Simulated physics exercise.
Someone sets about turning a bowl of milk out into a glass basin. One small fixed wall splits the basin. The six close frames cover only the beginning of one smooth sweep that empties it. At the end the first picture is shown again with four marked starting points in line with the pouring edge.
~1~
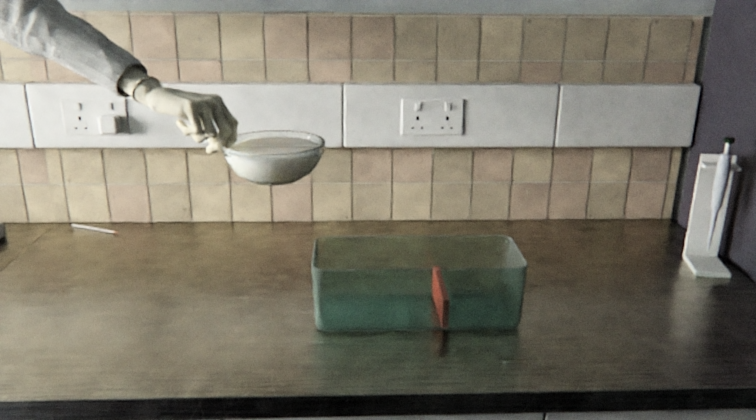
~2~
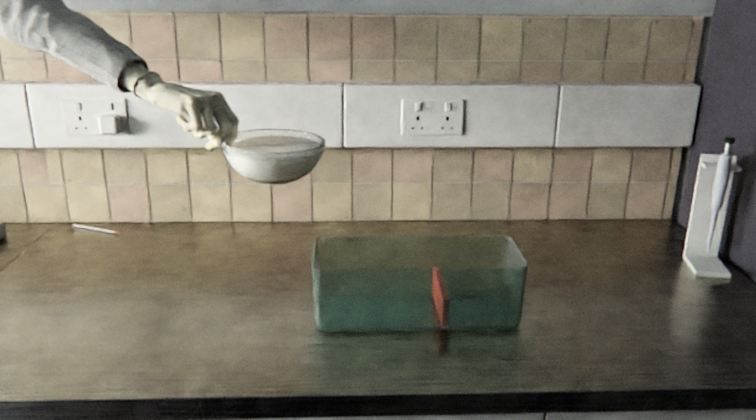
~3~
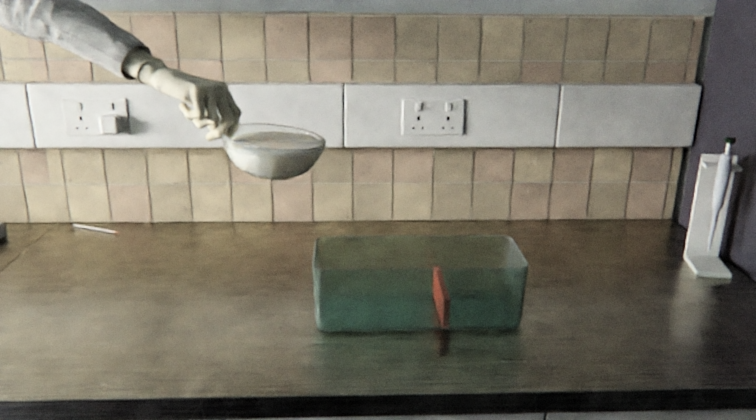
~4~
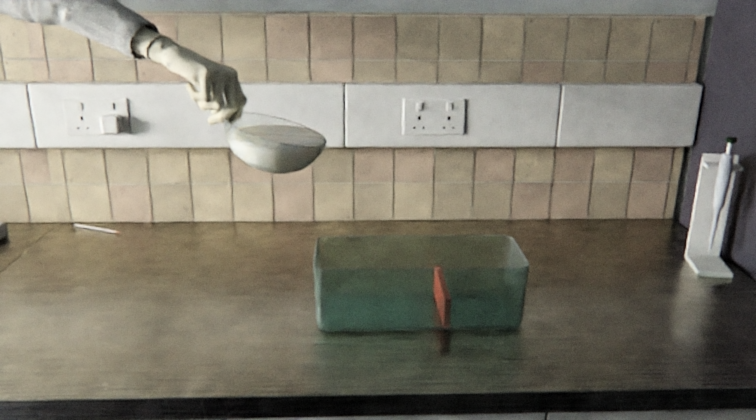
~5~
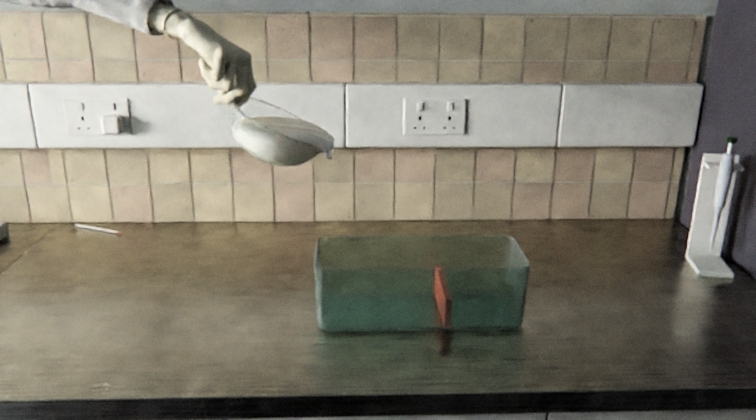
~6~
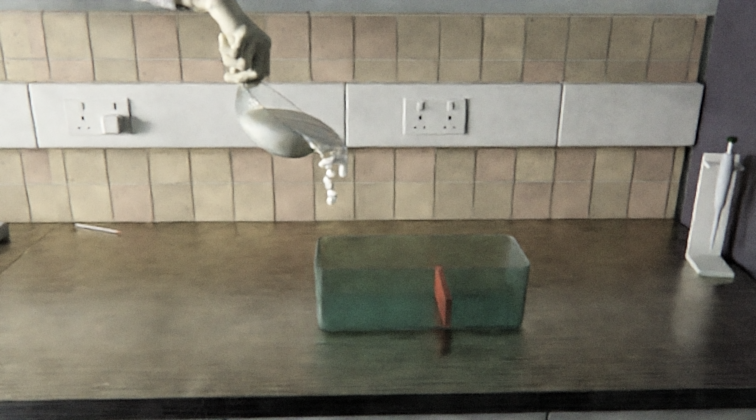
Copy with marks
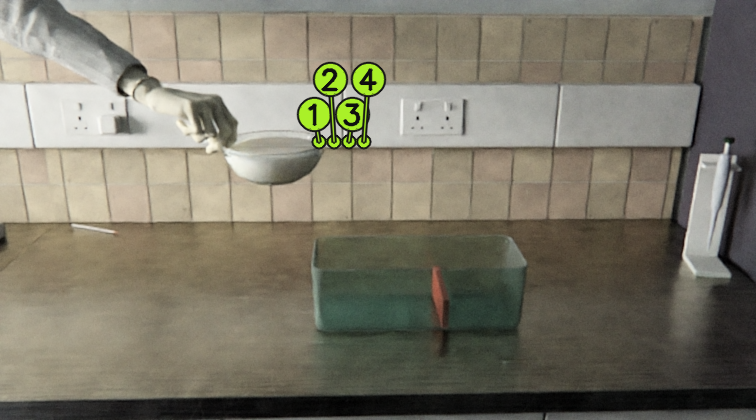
The clip shows a gloved hand holding a glass bowl of white contents above a counter, left of a greenish glass basin with a red divider, then tilting it rightward until white clumps drop from its lip.
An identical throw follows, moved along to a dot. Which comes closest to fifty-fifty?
Use dot 4.
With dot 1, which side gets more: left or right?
More ends on the left.
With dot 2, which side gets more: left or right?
The left one.
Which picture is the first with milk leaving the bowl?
In picture 4.
On the marked copy, 1 at (319, 141); 2 at (334, 141); 3 at (348, 141); 4 at (363, 141).
With 1, about 91 % ends left of the wall and 7 % right of it; 3 % is lost outside.
With 2, about 92 % ends left of the wall and 3 % right of it; 5 % is lost outside.
With 3, about 81 % ends left of the wall and 15 % right of it; 3 % is lost outside.
With 4, about 46 % ends left of the wall and 51 % right of it; 3 % is lost outside.
